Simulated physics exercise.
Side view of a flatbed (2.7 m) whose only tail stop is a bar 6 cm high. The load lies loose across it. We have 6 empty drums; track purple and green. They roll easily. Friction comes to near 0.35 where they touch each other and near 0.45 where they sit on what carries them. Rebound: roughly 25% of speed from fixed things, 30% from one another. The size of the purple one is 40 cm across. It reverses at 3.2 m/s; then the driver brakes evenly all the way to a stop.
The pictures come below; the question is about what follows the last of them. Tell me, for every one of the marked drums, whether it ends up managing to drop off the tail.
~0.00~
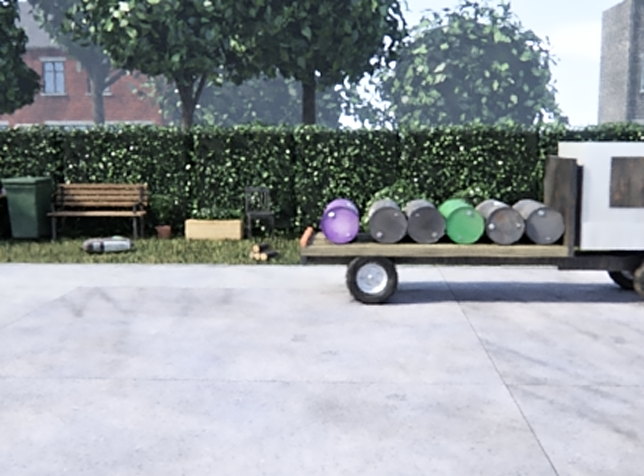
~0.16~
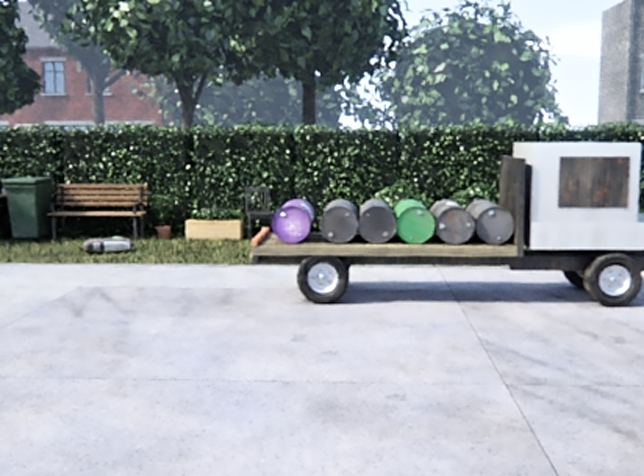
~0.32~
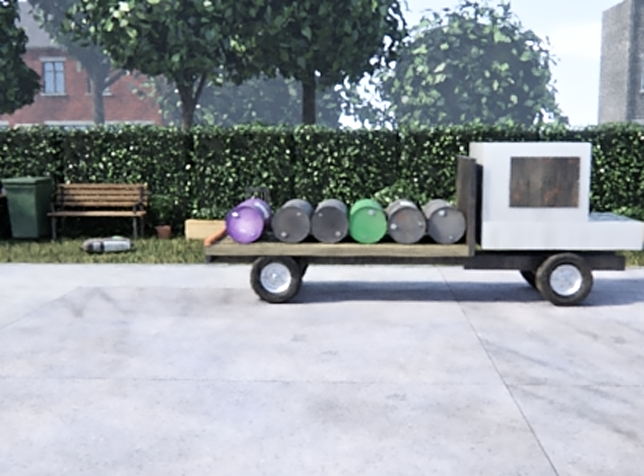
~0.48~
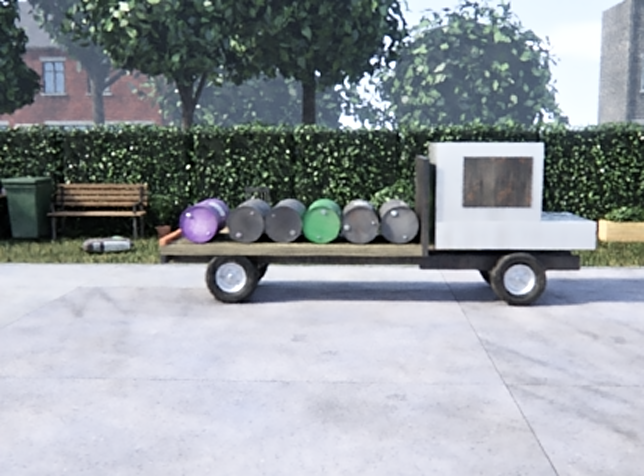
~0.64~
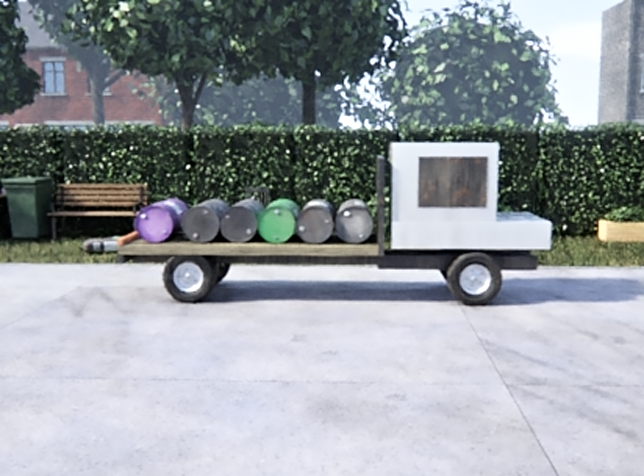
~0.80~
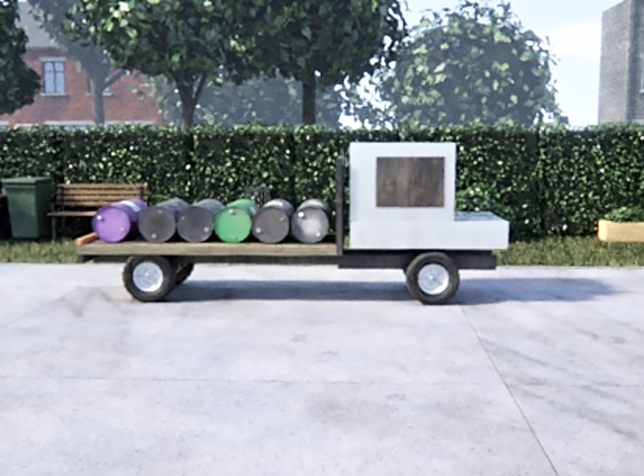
Here it is: Purple - it does not, green - it does not.
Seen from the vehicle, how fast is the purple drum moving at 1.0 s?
The speed is close to 0.3 m/s.
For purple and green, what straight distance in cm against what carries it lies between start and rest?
The purple one comes to 20 and the green one to 30.
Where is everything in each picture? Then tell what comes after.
The first picture shows purple at (340, 225), green at (465, 226); tail bar at (303, 243); speed 3.2 m/s; 6 of the 6 make up the bottom layer on the bed.
The second picture shows purple at (291, 225), green at (416, 225); tail bar at (254, 243); speed 3.1 m/s.
The third picture shows purple at (244, 225), green at (368, 225); tail bar at (207, 243); speed 3.0 m/s.
The fourth picture shows purple at (198, 224), green at (321, 225); tail bar at (162, 243); speed 2.9 m/s.
The fifth picture shows purple at (153, 224), green at (276, 225); tail bar at (120, 242); speed 2.7 m/s.
The sixth picture shows purple at (110, 224), green at (232, 225); tail bar at (79, 242); speed 2.6 m/s.
After 1.0 s, purple is on the bed, 20 cm from the bar, rolling towards it; green is on the bed, 150 cm from the bar, rolling towards it; 0 over the tail so far.
After 1.2 s, purple is on the bed, 15 cm from the bar, rolling towards it; green is on the bed, 145 cm from the bar, rolling towards it; 0 over the tail so far.
After 1.4 s, green is on the bed, 135 cm from the bar, rolling towards it; no change for purple; 0 over the tail so far.
At rest (1.6 s), purple is on the bed, 15 cm from the bar; green is on the bed, 135 cm from the bar; 0 over the tail so far.
